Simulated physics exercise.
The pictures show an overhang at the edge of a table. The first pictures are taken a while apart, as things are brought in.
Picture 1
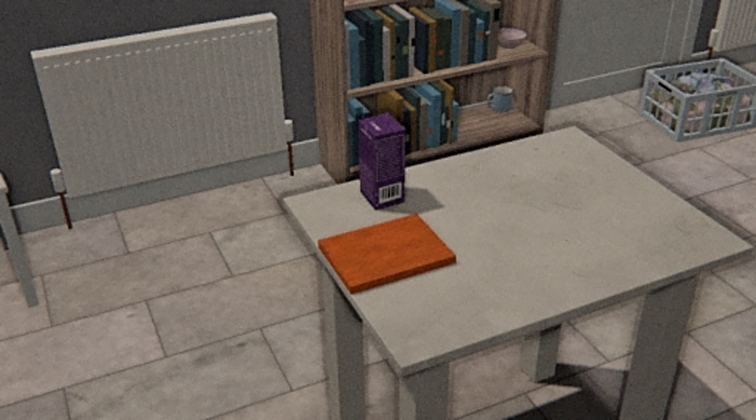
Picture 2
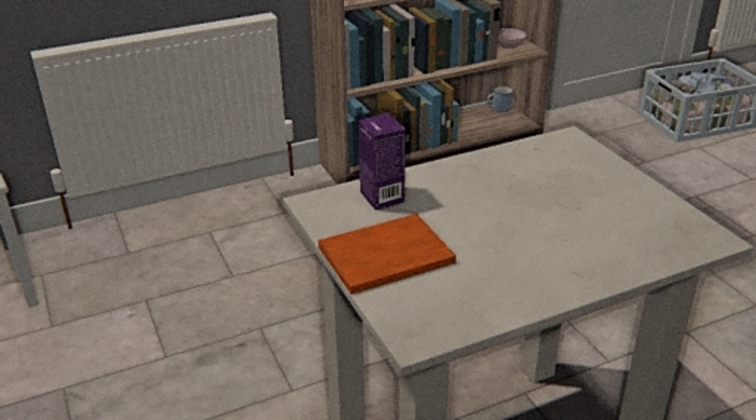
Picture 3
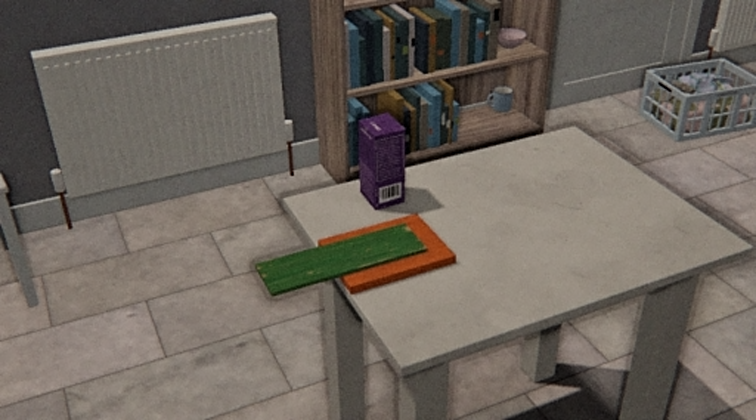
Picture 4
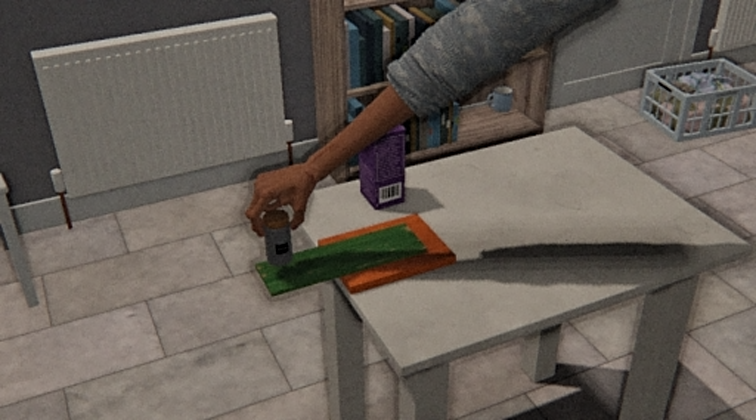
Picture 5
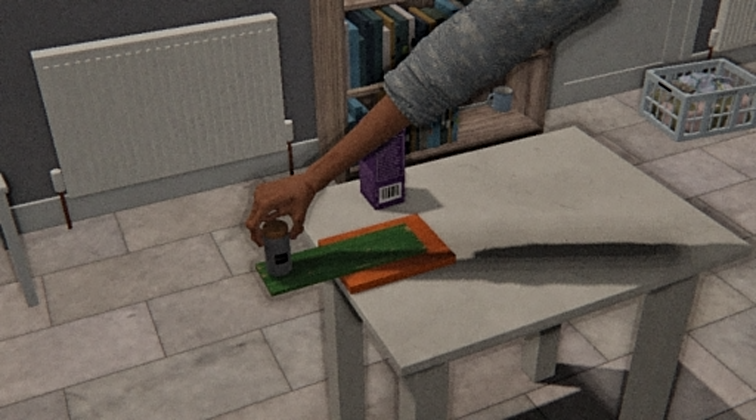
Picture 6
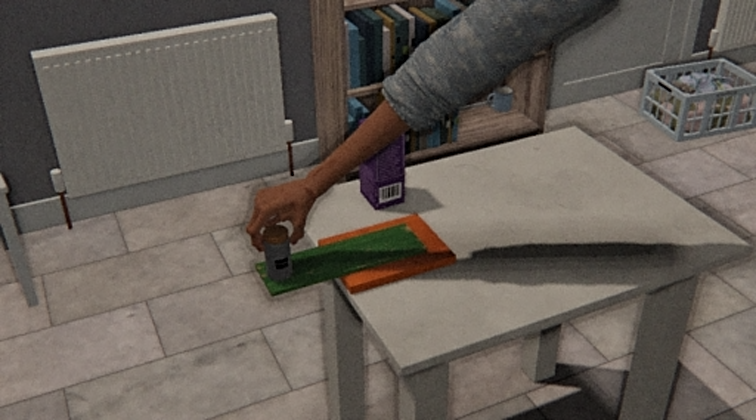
To begin with, a purple carton and an orange slab sit on a grey table near a bookshelf. A green board then appears across the slab, jutting past the table's left edge, and a hand reaches in from the upper right, lowering a small grey shaker onto the board's overhanging end and keeping hold of it.
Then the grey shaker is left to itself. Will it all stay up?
In the end the board tips off the edge.
Then, 0.50 s after the last picture, grey shaker and green board now down on the floor or falling.
Then, 0.70 s after the last picture, things are still on the move.
By the end, down on the floor or falling, grey shaker and green board; the other 2 in place. The board goes over.
